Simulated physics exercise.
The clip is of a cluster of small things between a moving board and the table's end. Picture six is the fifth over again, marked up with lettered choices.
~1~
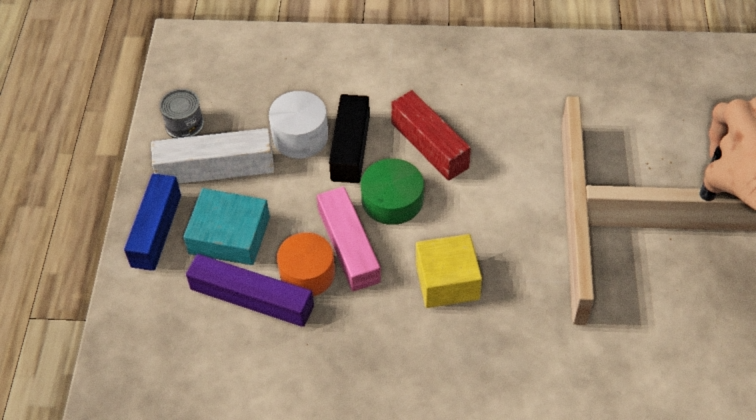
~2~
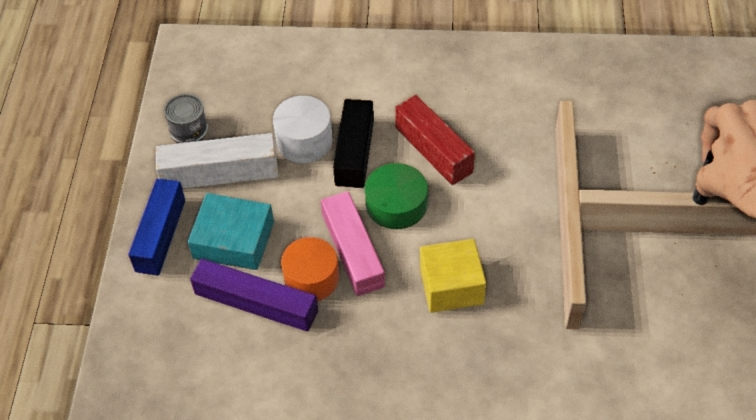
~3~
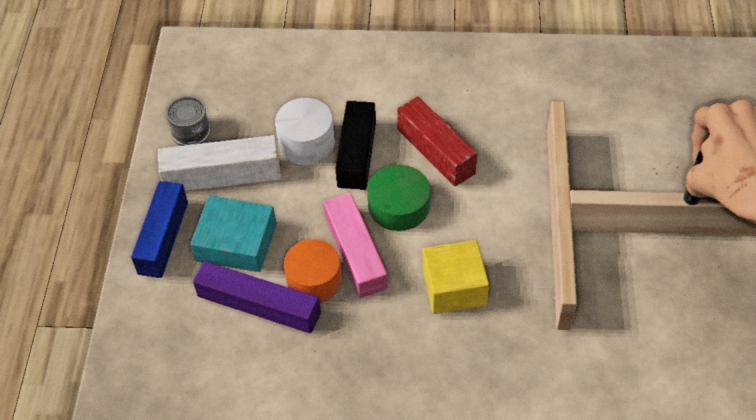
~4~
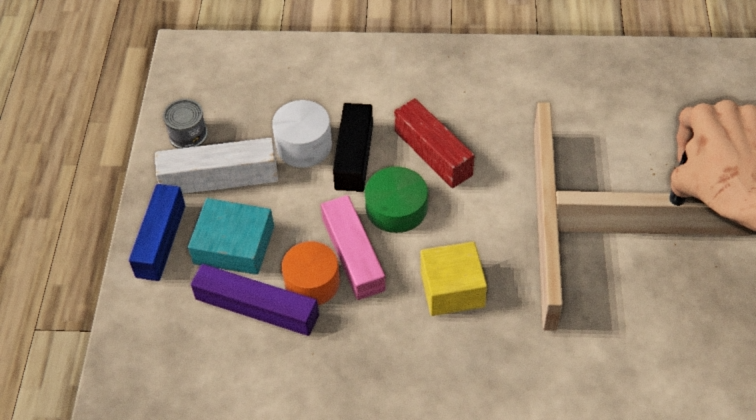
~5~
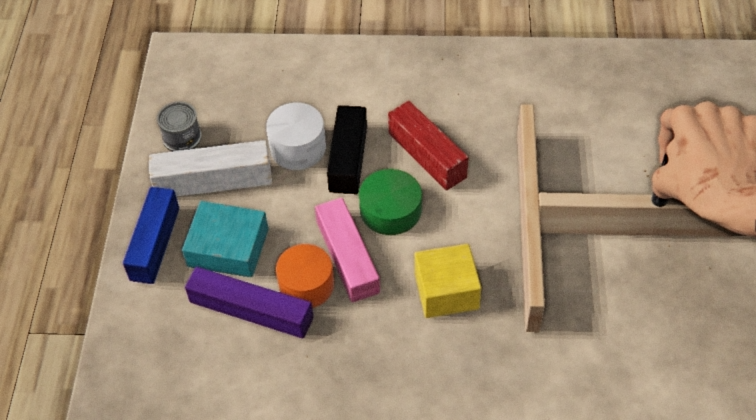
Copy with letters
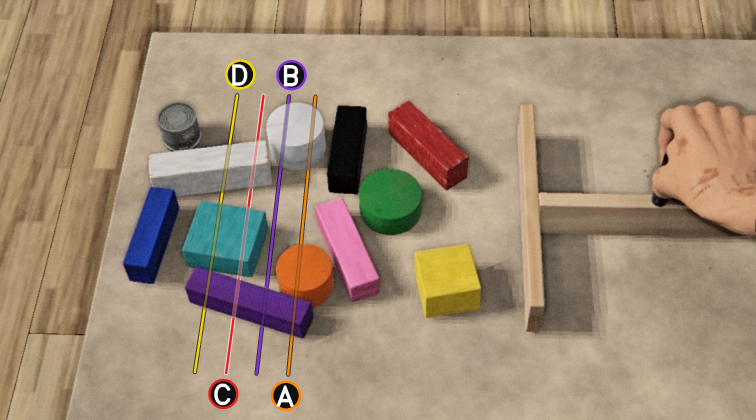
On a grey tabletop, a hand slides a wooden board slightly left toward colourful blocks.
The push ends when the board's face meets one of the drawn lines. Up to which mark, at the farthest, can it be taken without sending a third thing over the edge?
No third one falls up to C.
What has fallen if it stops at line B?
It is the blue stick.
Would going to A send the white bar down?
No.
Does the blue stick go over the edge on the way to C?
Yes.
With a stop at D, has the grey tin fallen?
By then, yes.
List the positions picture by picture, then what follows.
In the first picture, board (580, 191); white bar (214, 157); grey tin (182, 115).
In the second picture, board (573, 195); orange tin (311, 269).
In the third picture, board (563, 196); black stick (356, 144).
In the fourth picture, board (549, 197); turquoise block (232, 236).
In the fifth picture, board (532, 198); purple stick (249, 302); blue stick (152, 235); red bar (427, 145).
On the marked copy, A at (303, 223); B at (274, 223); C at (246, 222); D at (218, 222).
Following C. Soon after the start, board (427, 196); red bar (403, 139); yellow block (391, 278).
Later, board (325, 194); blue stick (143, 232); turquoise block (194, 227).
In the end, board (247, 193); blue stick over the edge; grey tin over the edge; two fallen.
As for the rest, A is within the limit but short; B is within the limit but short; D drops five.
